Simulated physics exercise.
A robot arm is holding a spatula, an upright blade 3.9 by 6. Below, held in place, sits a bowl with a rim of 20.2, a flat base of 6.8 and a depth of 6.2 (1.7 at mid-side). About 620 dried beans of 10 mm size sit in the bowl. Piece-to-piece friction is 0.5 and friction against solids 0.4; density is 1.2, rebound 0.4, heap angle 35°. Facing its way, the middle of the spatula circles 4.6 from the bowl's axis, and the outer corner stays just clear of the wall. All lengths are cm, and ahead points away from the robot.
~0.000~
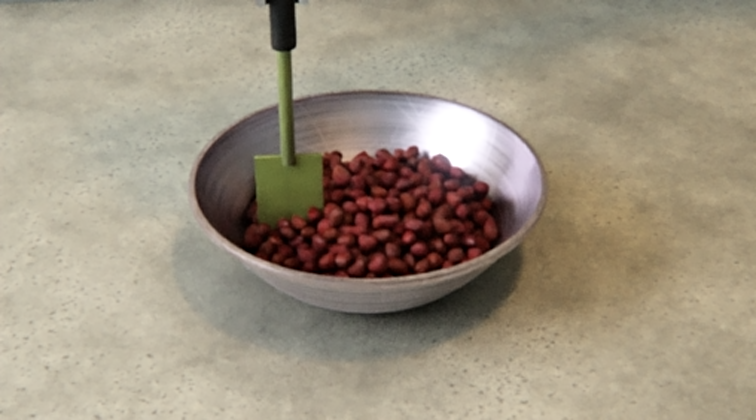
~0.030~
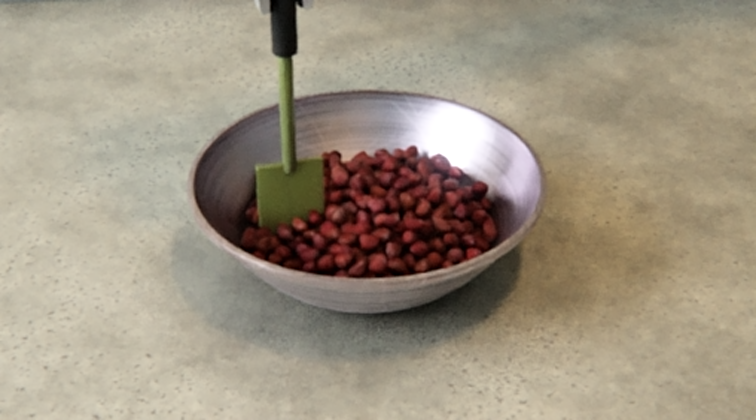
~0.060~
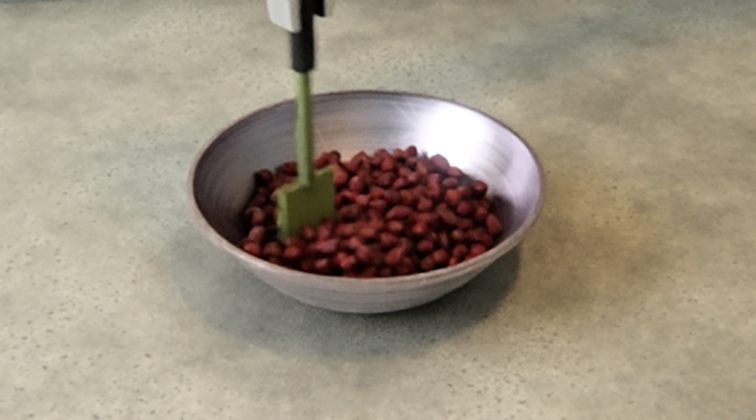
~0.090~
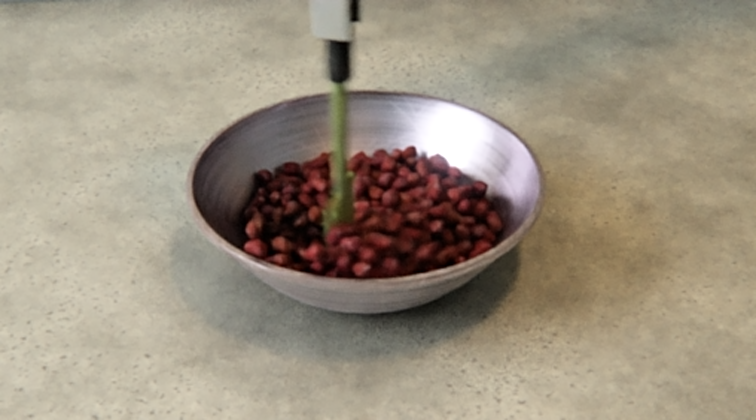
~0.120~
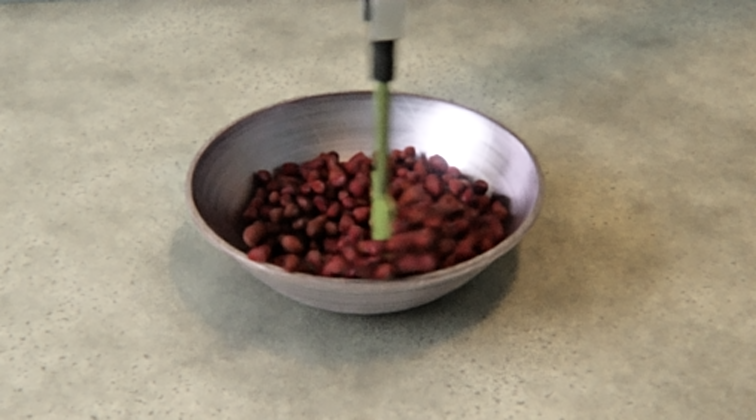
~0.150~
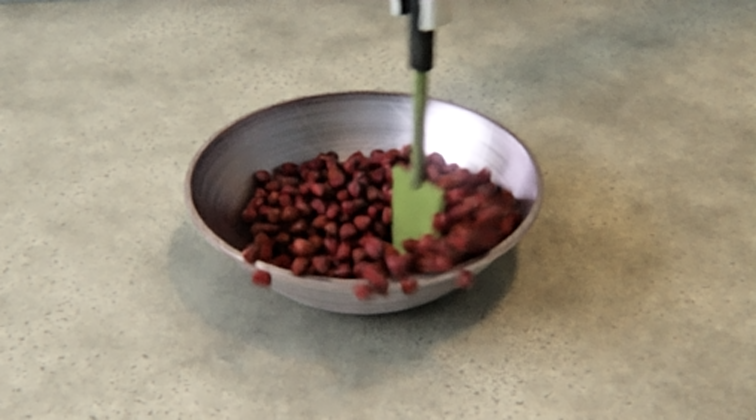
On a speckled stone-like surface, a robot arm lowers a green spatula slightly into a metal bowl of dark red beans, then sweeps it rightward while turning the blade, pushing beans toward the right side and some over the front rim.
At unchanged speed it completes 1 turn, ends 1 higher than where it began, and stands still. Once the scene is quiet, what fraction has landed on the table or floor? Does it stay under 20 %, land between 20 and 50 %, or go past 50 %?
It lands between 20 and 50 %.
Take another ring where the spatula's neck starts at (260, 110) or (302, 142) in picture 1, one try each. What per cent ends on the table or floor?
Roughly 10 % and 20 %.
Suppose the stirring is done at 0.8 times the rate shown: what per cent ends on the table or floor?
That gives about 20 percent.
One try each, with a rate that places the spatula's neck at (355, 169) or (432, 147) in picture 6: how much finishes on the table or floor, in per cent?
It comes to close to 10 per cent and close to 35 per cent.
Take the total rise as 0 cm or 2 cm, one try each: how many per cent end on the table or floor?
Estimates: 35 % and 25 %.
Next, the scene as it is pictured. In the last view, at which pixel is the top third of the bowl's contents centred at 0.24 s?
Around (442, 144).
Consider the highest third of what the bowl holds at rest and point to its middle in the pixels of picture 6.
I'd say close to (312, 241).
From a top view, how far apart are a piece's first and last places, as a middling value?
About 7 centimetres.
After 0.24 s, 212° round, highest piece 10 above the table; 557 in the bowl, 8 on the table or floor, 55 in flight or on the tool.
After 0.33 s, 298° round, highest piece 10 above the table; 500 in the bowl, 51 on the table or floor, 69 in flight or on the tool.
After 0.57 s, 0° round, highest piece 6 above the table; 436 in the bowl, 183 on the table or floor, 1 in flight or on the tool.
After 1.27 s, 0° round, highest piece 6 above the table; 436 in the bowl, 184 on the table or floor.
At rest, 436 in the bowl, 184 on the table or floor. That is 30 % on the table or floor.
